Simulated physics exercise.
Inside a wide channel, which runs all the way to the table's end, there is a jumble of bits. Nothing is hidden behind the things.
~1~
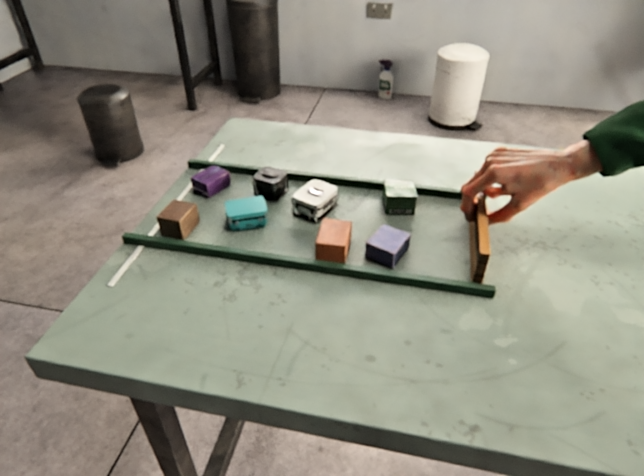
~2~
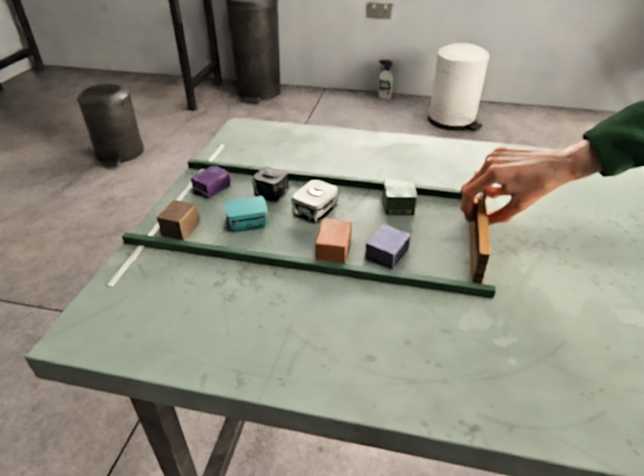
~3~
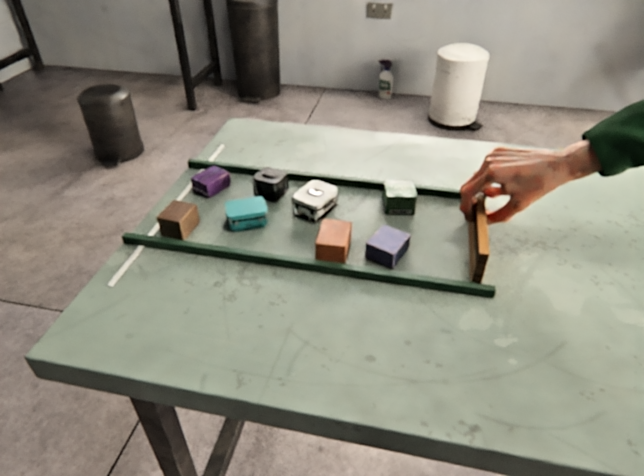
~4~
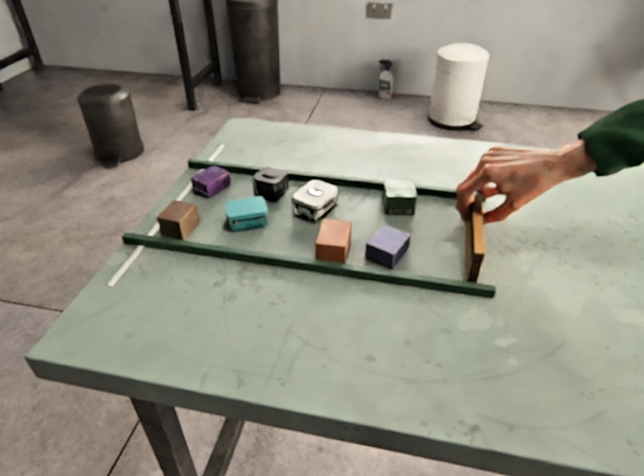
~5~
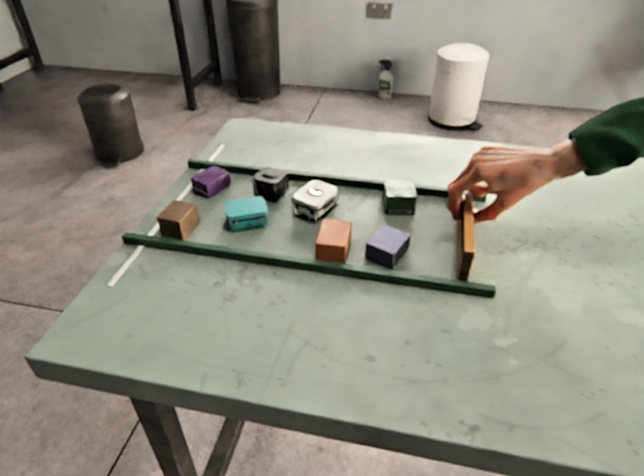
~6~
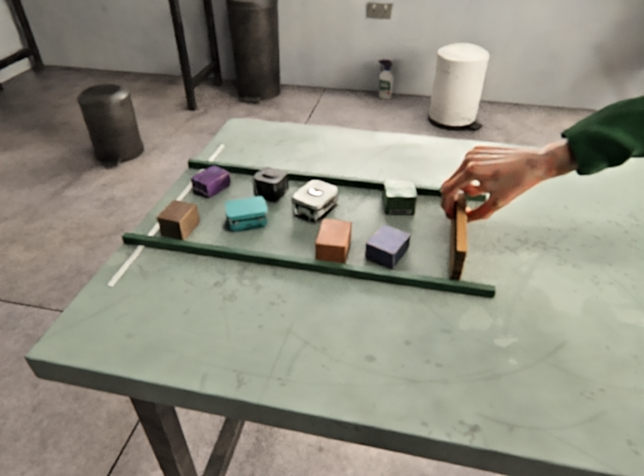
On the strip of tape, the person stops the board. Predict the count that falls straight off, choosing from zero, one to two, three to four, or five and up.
The fallen count comes to five or more.
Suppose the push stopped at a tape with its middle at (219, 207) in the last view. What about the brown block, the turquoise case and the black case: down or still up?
Here the brown block ends up off; the turquoise case is not lost; last, the black case is not lost.
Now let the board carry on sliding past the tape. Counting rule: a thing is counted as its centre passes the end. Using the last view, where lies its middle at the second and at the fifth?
Pixels in order: Roughly (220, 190), roughly (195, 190).
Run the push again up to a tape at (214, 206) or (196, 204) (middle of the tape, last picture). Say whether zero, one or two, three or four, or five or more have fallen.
The falls would be one to two; 5 or more.
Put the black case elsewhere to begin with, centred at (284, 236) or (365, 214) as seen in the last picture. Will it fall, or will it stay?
Goes off the end, then keeps its place.
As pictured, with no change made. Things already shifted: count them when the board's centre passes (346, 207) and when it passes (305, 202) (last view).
At the first spot the count is 4, and at the second it is 6.
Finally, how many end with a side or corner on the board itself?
It ends up touching 2.
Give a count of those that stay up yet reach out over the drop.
2.
A little later, none off yet; brown block at rest near (179, 220); purple box at rest near (211, 181); turquoise case at rest near (247, 215).
When it is over, the number that fall off is five or more; down, orange block, white case, black case, turquoise case, purple box and brown block.
